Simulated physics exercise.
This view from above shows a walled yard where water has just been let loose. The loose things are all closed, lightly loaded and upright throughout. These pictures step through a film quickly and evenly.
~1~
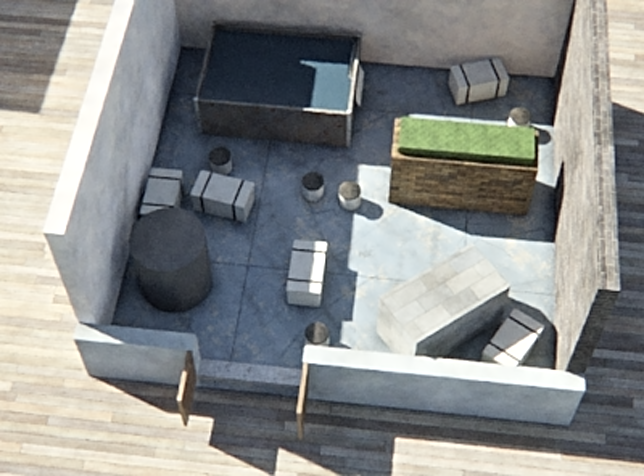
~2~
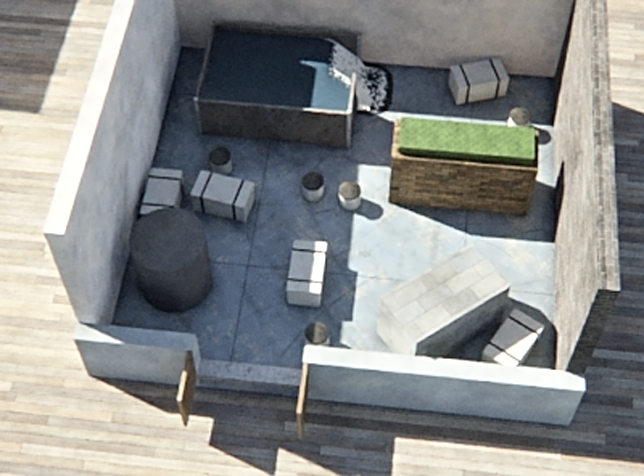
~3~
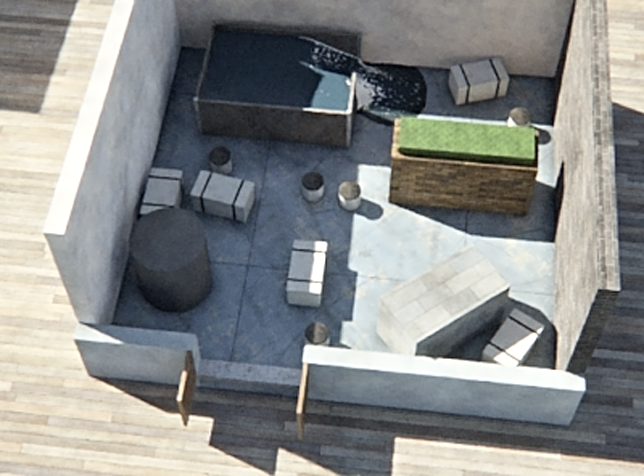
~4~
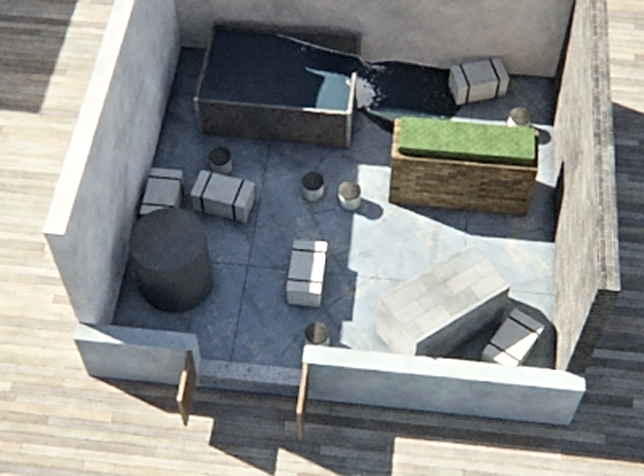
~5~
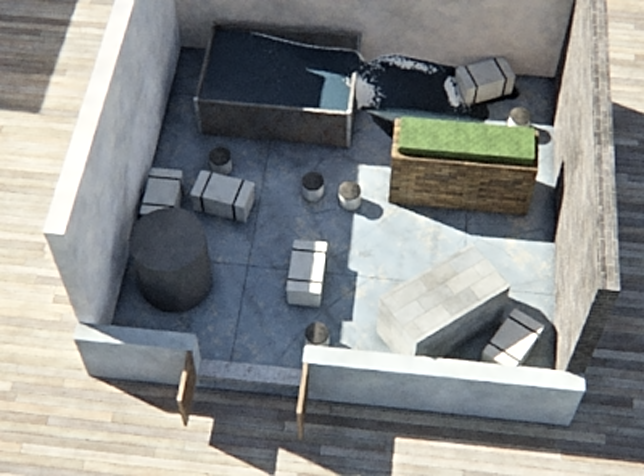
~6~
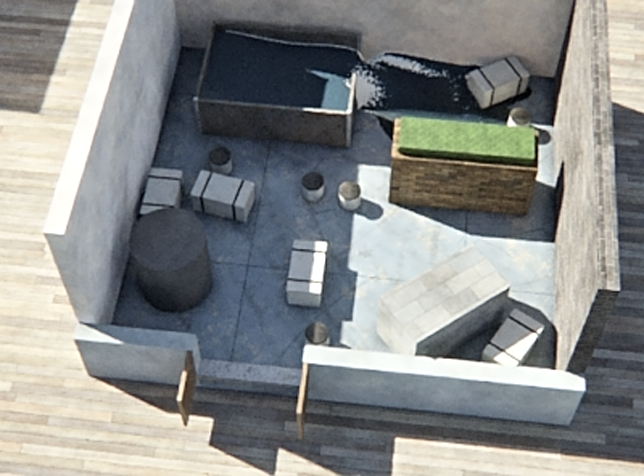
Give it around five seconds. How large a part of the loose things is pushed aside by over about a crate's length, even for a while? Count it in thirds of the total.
Out of the total, under one third.
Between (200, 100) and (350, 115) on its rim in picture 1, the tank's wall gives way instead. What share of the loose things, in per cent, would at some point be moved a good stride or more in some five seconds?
About 60 %.
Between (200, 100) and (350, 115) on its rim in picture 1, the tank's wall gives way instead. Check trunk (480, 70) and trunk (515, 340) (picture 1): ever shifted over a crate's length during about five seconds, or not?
Taking them in turn: Distance not reached and distance not reached.
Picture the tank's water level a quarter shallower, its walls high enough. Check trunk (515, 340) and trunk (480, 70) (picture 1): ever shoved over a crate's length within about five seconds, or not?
Lab note, in sequence: Stayed below that mark / reached that mark.
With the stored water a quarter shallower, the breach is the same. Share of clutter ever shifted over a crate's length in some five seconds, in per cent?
Estimate: Around 20 in a hundred.
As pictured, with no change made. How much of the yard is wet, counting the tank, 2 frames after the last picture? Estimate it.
Roughly 25 per cent.
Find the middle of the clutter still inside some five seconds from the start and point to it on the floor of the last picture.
Centre estimate: Around (328, 243).
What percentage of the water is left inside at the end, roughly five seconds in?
100 %.
A moment on, 1 of 10 are well off their spots; 0 afloat.
Next, 2 of 10 are well off their spots; 2 afloat.
Later, 2 of 10 are well off their spots; 3 afloat.
In the end, 2 of 10 are well off their spots, and 2 have been at some point; 3 afloat.
